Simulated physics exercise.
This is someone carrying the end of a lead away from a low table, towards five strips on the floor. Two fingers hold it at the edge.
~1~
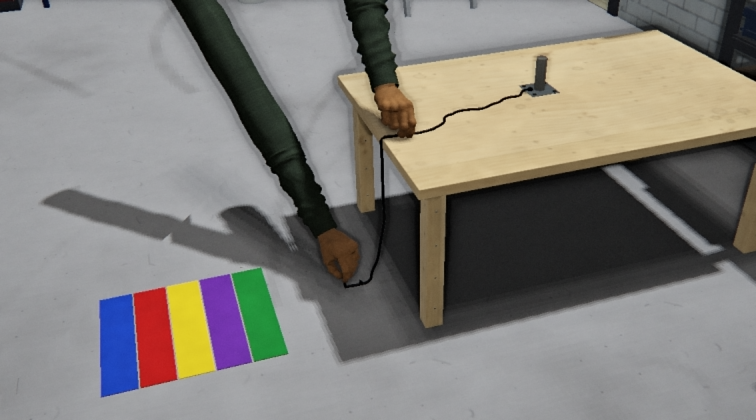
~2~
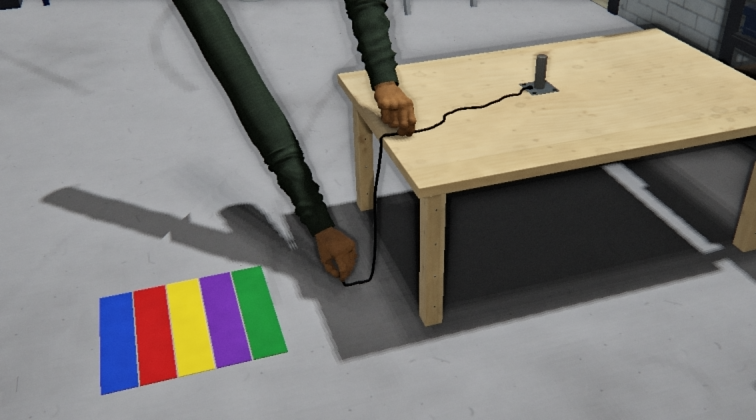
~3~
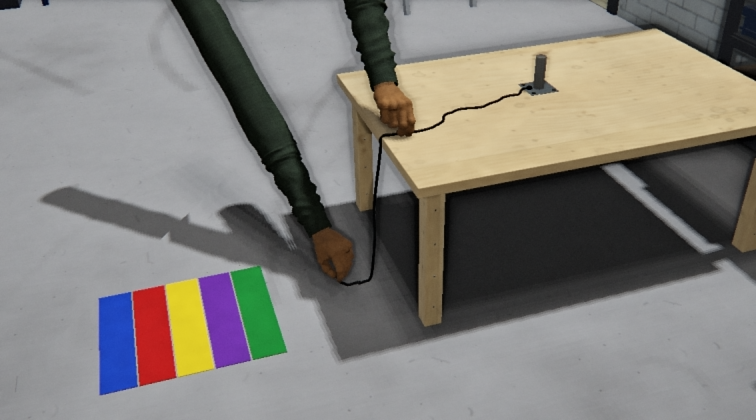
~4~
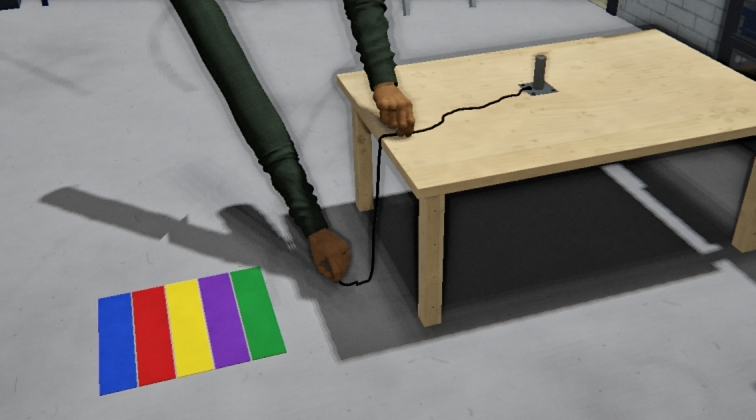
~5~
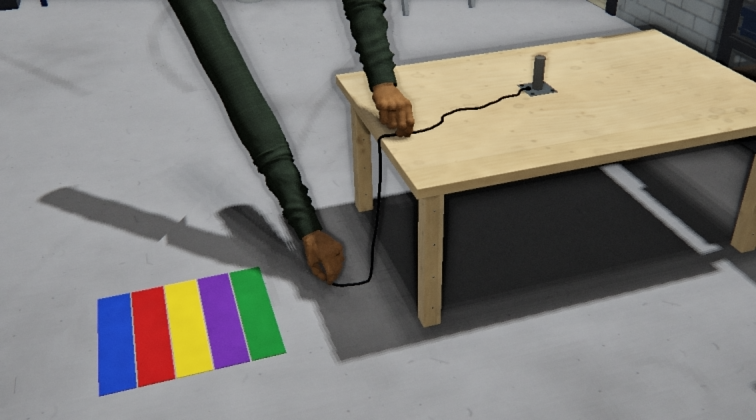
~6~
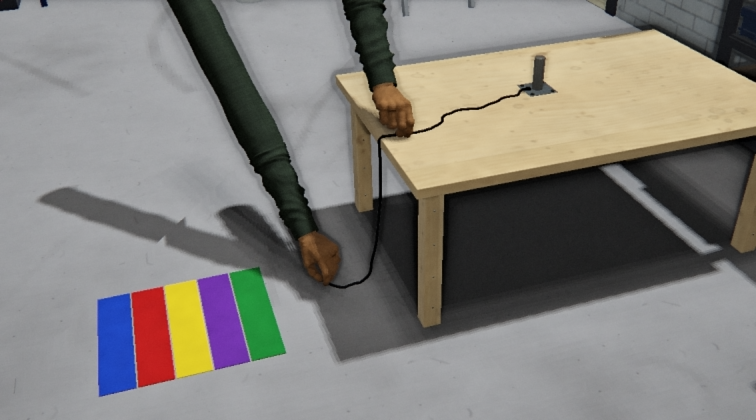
We see one hand resting at the edge of a low wooden table over a dark lead, while the other hand, holding the lead's end near the floor, moves slightly left toward five coloured strips.
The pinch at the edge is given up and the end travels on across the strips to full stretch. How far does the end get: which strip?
Over purple.
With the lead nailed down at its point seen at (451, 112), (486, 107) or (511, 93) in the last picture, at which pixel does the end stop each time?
Near (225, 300), (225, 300) and (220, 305).
Soon after, end near (276, 291); short of the strips.
Then, end near (239, 298); over green.
At full stretch, end near (219, 303); over purple. The end stops over the purple strip.
